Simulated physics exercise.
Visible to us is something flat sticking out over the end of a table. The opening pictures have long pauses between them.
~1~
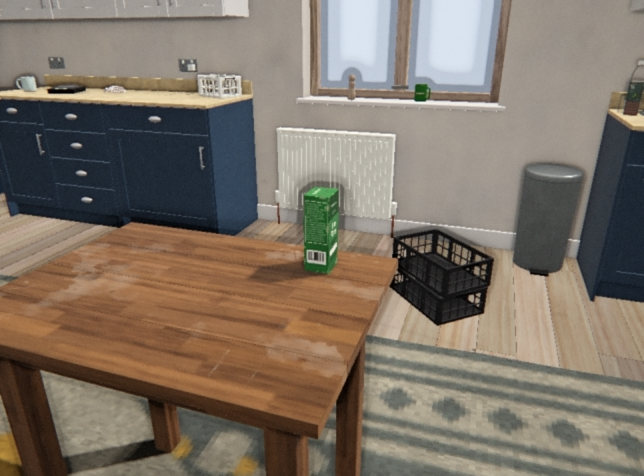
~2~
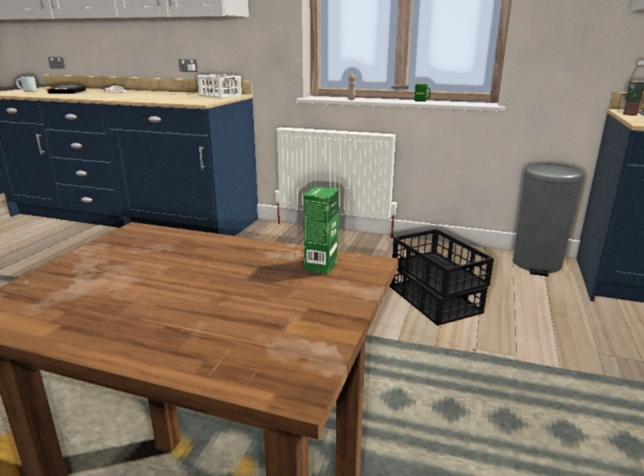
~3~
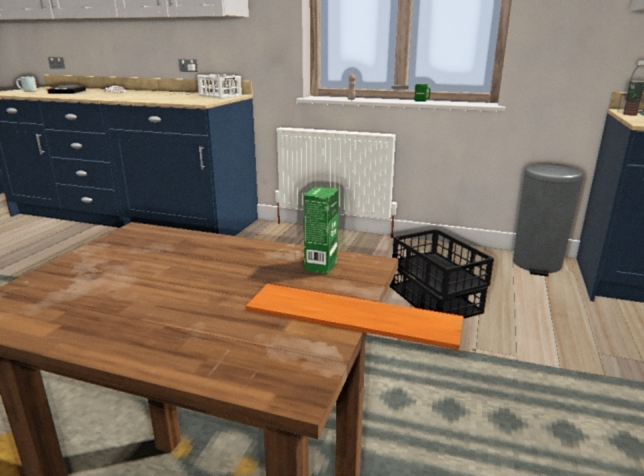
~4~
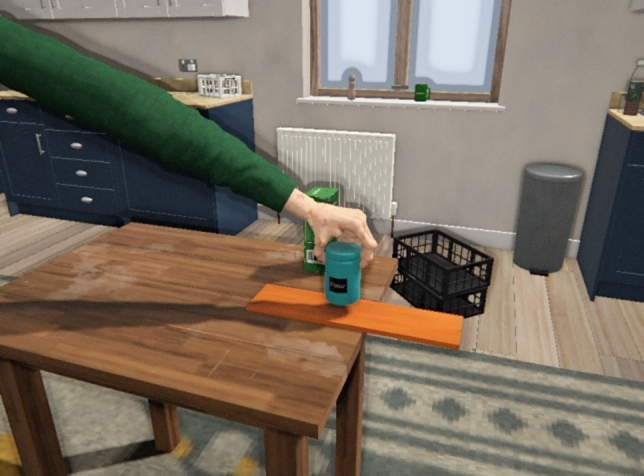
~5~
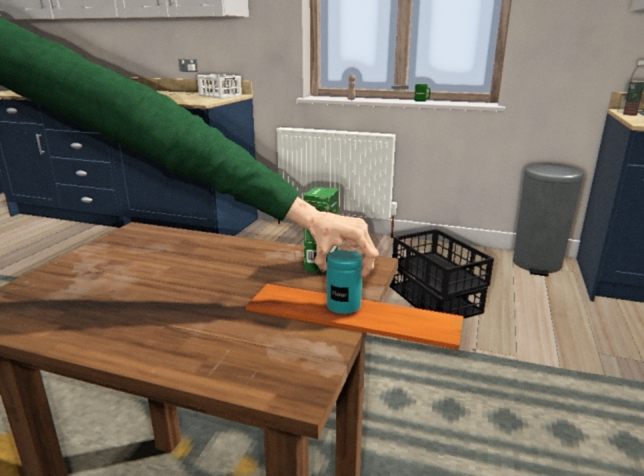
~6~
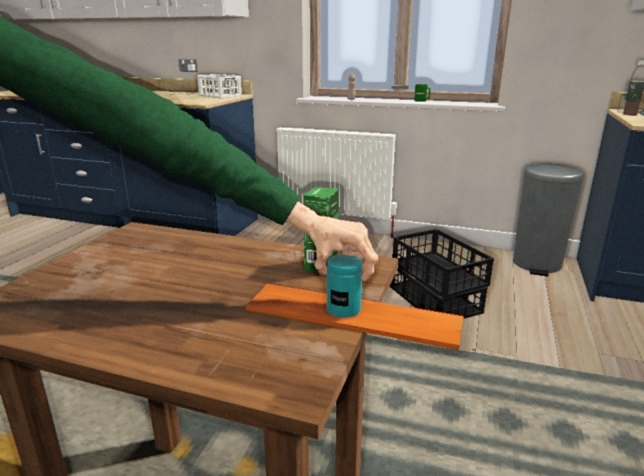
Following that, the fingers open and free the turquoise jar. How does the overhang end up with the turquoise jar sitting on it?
I expect nothing will drop off the table.
Then, 0.80 s later than the last frame, all is still.
Then, 1.80 s later than the last frame, turquoise jar resting near (344, 286).
When it is over, all 3 as before. End places, in pixels of the last picture, turquoise jar near (344, 286). The board stays on the table.
